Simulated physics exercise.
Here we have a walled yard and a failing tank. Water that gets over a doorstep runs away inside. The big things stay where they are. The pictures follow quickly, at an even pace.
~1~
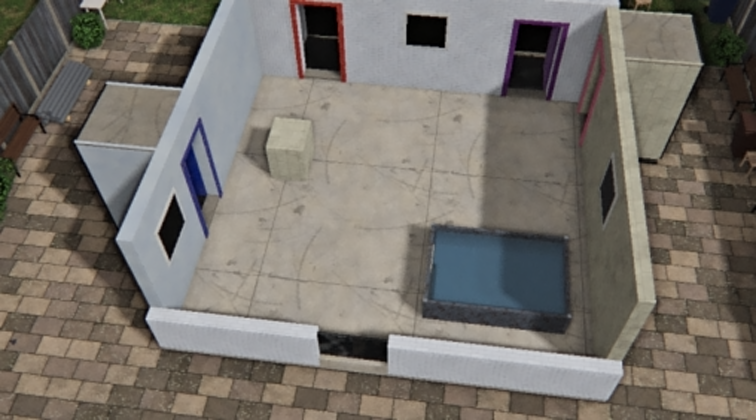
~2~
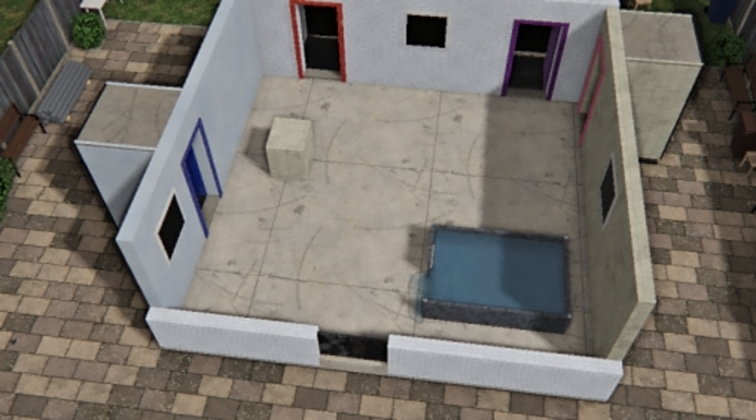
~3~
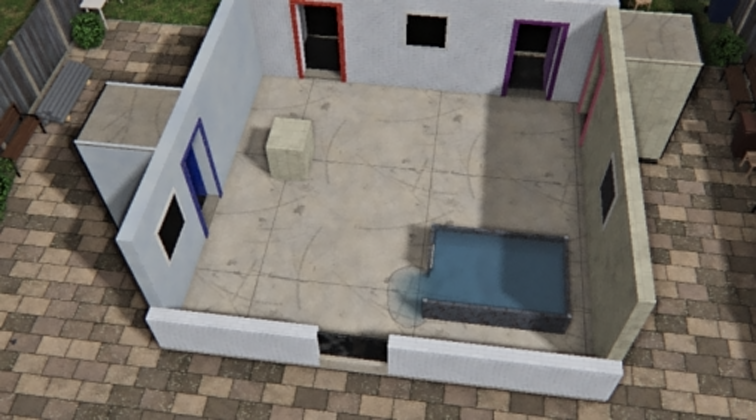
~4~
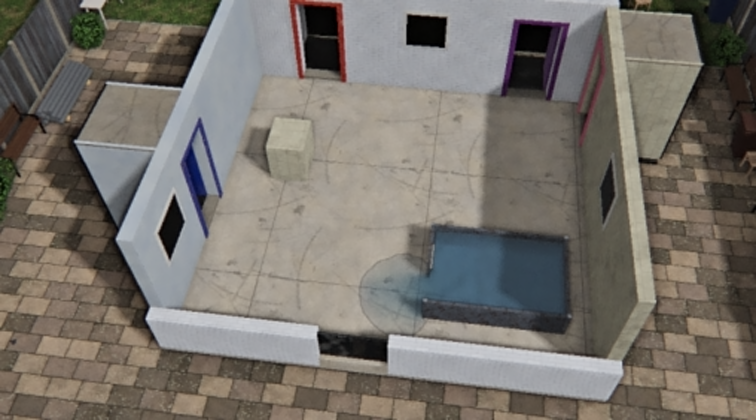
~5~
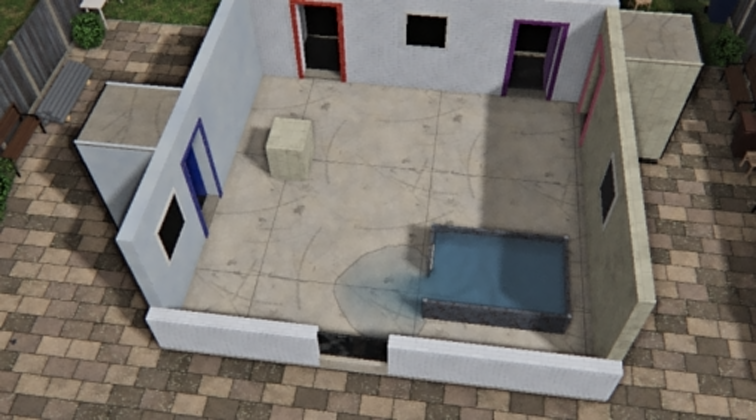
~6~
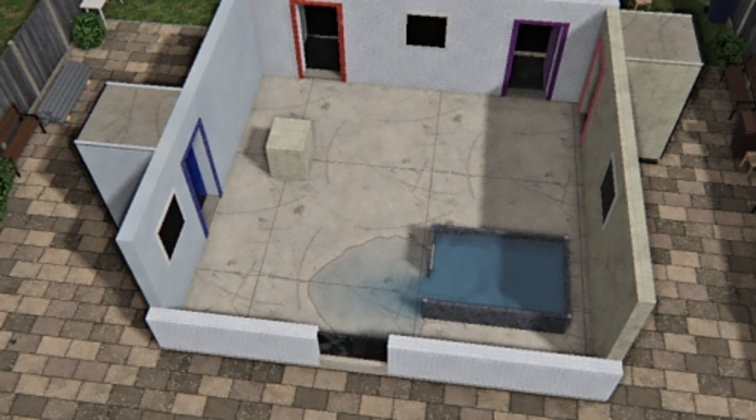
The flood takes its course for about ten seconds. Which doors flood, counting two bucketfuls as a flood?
One by one: The blue door holds within the limit; the pink door holds within the limit; the red door holds within the limit; the purple door holds within the limit.
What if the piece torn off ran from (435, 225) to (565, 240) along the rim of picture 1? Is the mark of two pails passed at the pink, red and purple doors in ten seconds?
Pink door lets more in; red door lets less in; purple door takes more.
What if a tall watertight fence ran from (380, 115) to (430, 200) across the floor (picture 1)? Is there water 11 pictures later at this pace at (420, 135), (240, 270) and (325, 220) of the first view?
As listed: Not flooded, wet, awash.
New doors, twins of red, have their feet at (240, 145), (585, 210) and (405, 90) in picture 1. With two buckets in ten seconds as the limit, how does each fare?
In that order: Is under, lets less in, holds.
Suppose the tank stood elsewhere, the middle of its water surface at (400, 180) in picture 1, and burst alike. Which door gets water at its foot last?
The pink one.
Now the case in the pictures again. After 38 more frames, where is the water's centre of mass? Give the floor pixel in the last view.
Near (354, 252).
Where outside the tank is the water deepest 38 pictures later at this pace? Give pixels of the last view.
Close to (274, 304).
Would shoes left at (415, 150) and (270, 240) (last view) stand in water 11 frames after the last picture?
In turn: Not flooded, flooded.
A moment on, water covers 20 % of the floor; the blue door not reached, the pink door not reached, the red door not reached, the purple door not reached.
Next, water covers 25 % of the floor; the blue door not reached, the pink door not reached, the red door not reached, the purple door not reached.
Then, water covers 30 % of the floor; the blue door wet at the sill, nothing in, the pink door not reached, the red door not reached, the purple door not reached.
Later, water covers 45 % of the floor; the blue door under two buckets in, the pink door not reached, the red door wet at the sill, nothing in, the purple door not reached.
In the end, water covers 75 % of the floor; the blue door under two buckets in, the pink door not reached, the red door wet at the sill, nothing in, the purple door not reached.
